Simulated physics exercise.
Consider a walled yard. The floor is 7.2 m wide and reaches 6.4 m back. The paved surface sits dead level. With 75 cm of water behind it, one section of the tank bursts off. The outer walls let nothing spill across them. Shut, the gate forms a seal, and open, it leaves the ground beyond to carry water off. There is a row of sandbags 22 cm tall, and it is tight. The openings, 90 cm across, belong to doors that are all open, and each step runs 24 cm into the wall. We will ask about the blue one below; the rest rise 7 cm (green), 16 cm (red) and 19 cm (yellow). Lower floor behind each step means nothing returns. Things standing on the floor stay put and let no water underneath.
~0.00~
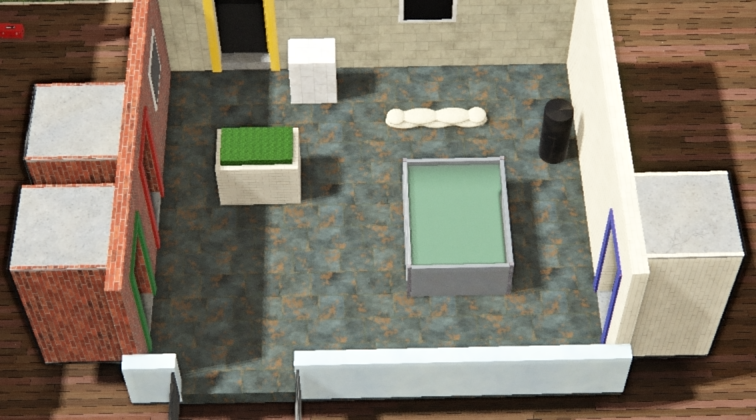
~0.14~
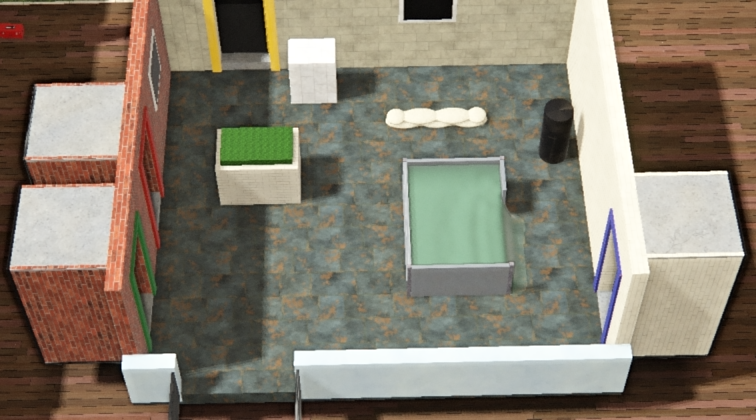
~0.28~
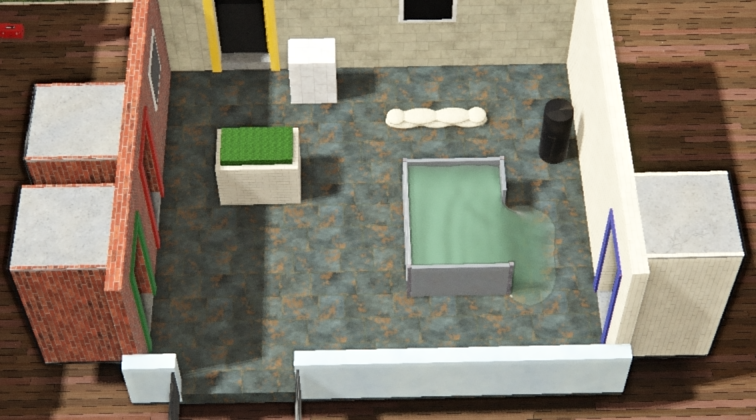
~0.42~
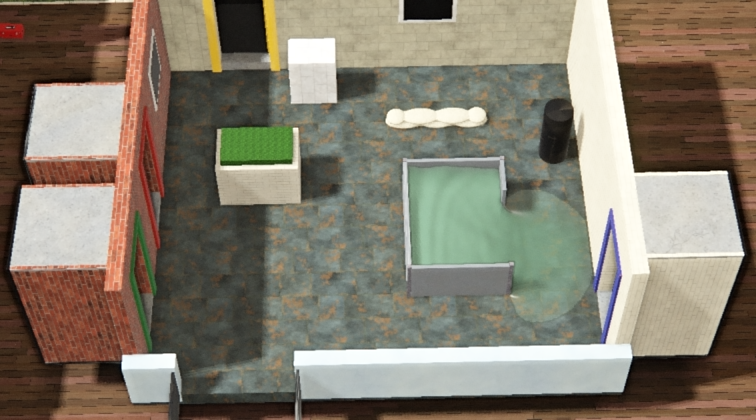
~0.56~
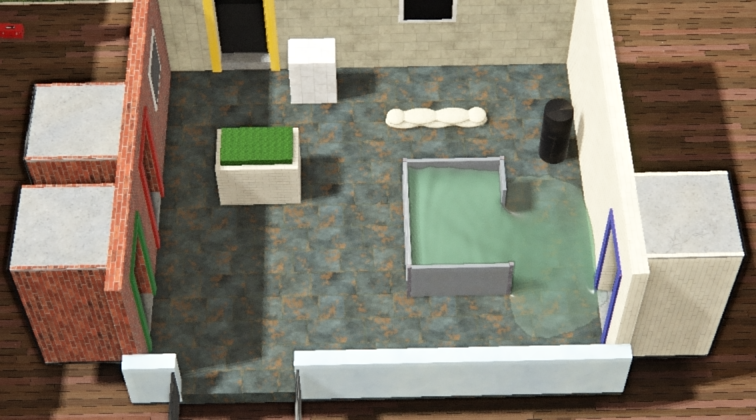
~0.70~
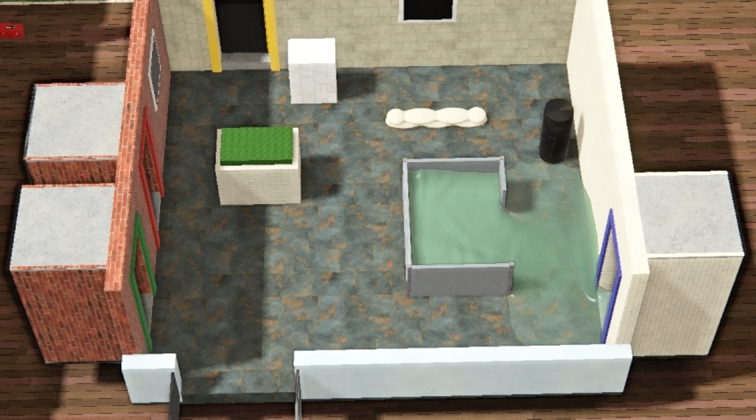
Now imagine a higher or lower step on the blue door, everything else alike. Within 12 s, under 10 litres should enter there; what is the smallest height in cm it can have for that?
Around 32 cm.
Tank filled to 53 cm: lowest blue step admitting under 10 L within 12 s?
Step height: Approx. 22 cm.
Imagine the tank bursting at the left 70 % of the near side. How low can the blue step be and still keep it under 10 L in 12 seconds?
In that case about 21 cm.
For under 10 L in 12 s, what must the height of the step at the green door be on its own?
Door green, min height approx. 7.5 cm.
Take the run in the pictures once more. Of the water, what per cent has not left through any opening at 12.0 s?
Around 78 in a hundred parts remain.
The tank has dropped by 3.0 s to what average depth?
Average depth: Approx. 20 cm.
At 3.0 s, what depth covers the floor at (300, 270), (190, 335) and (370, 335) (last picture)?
Roughly 0, 0 and 3 cm, in turn.
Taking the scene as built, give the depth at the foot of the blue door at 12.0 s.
Some 4.5 centimetres.
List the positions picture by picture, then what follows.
The first picture shows the tank at (457, 214) is whole and still, 75 cm deep; the blue door at (608, 282) is dry.
In the second picture, water pours out at (504, 244) and has run 0.4 m, to (521, 228); about 9 cm deep outside, 75 cm at the back.
In the third picture, the gap is at (504, 246), the front 0.8 m out at (551, 236); the back of the tank holds 74 cm.
In the fourth picture, water pours out at (504, 248) and has run 1.4 m, to (588, 247); about 10 cm deep outside, 65 cm at the back.
In the fifth picture, water pours out at (504, 248) and has run 1.6 m, to (603, 298); about 9 cm deep outside, 65 cm at the back.
In the sixth picture, the gap is at (504, 248), the front 1.7 m out at (613, 313); the back of the tank holds 62 cm; water is at the blue door at (608, 282).
After 1.4 s water covers 10 % of the floor, deepest (50 cm) near (584, 265); 25 cm at the blue door, 62 litres in over its 5 cm step.
After 3.0 s water covers 45 % of the floor, deepest (28 cm) near (596, 361); 19 cm at the blue door, 223 litres in over its 5 cm step.
After 12.0 s water covers 95 % of the floor, deepest (8 cm) near (231, 73); 5 cm at the blue door, 384 litres in over its 5 cm step.
At the blue door as built, the water arrived by 0.7 s and peaked near 25 cm at 1.4 s.
Run again over the same 12 s with other heights there, 32 litres in over 26 cm, 4 litres over 35.5 cm. The limit of 10 litres is kept from about 32 cm up.
